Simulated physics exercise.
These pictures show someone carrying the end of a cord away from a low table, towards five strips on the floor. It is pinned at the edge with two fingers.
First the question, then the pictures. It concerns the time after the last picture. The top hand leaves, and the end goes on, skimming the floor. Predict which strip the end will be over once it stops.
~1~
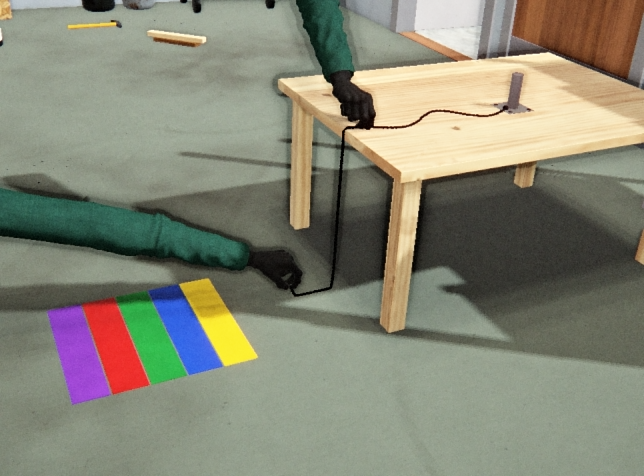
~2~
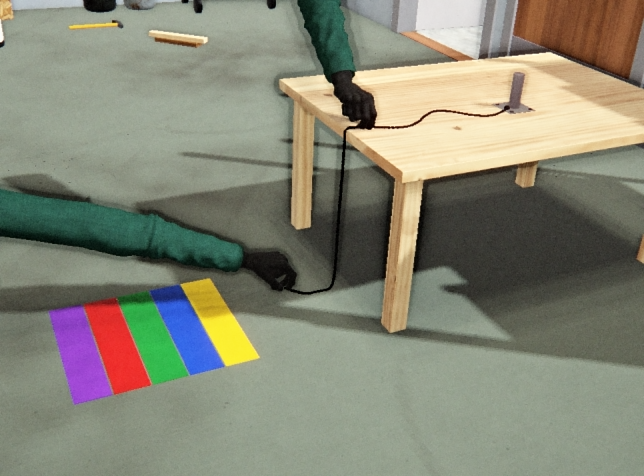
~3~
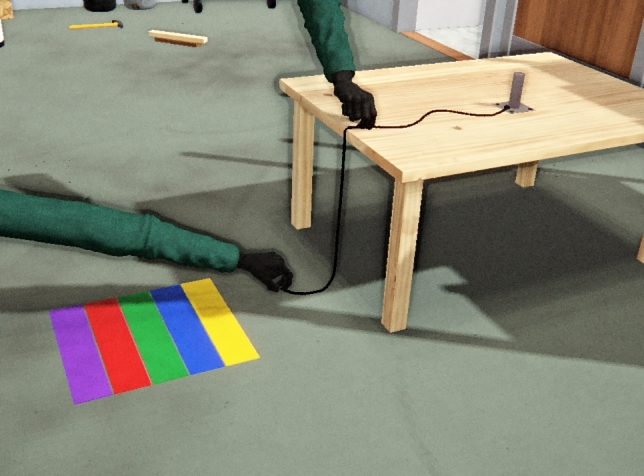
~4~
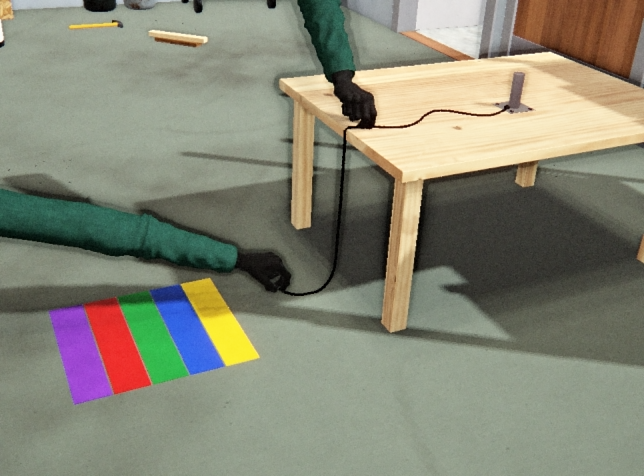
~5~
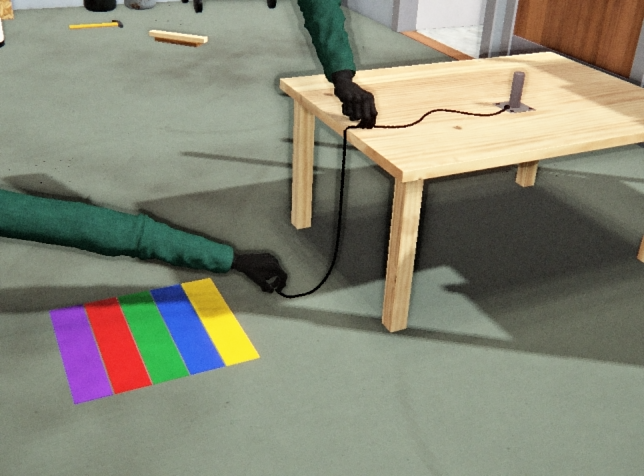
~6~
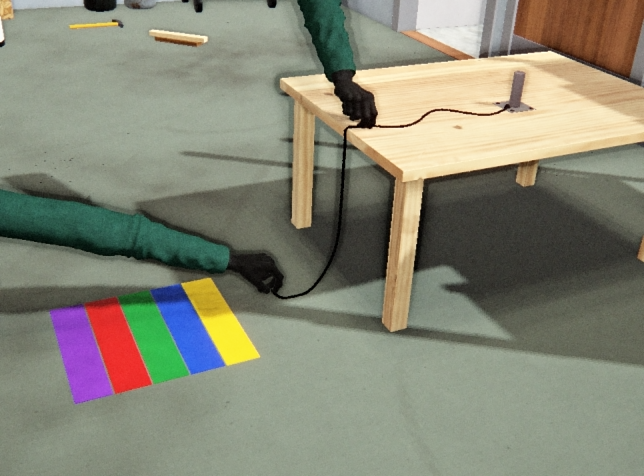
I would say the green strip.
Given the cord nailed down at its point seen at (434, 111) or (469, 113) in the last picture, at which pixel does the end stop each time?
Per try (px, approx.): (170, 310), (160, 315).
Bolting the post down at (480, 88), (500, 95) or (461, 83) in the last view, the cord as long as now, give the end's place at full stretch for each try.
Approximate pixels in order: (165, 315), (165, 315), (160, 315).
Soon after, end near (214, 302); over yellow.
Then, end near (175, 311); over blue.
At full stretch, end near (151, 316); over green. The end stops over the green strip.
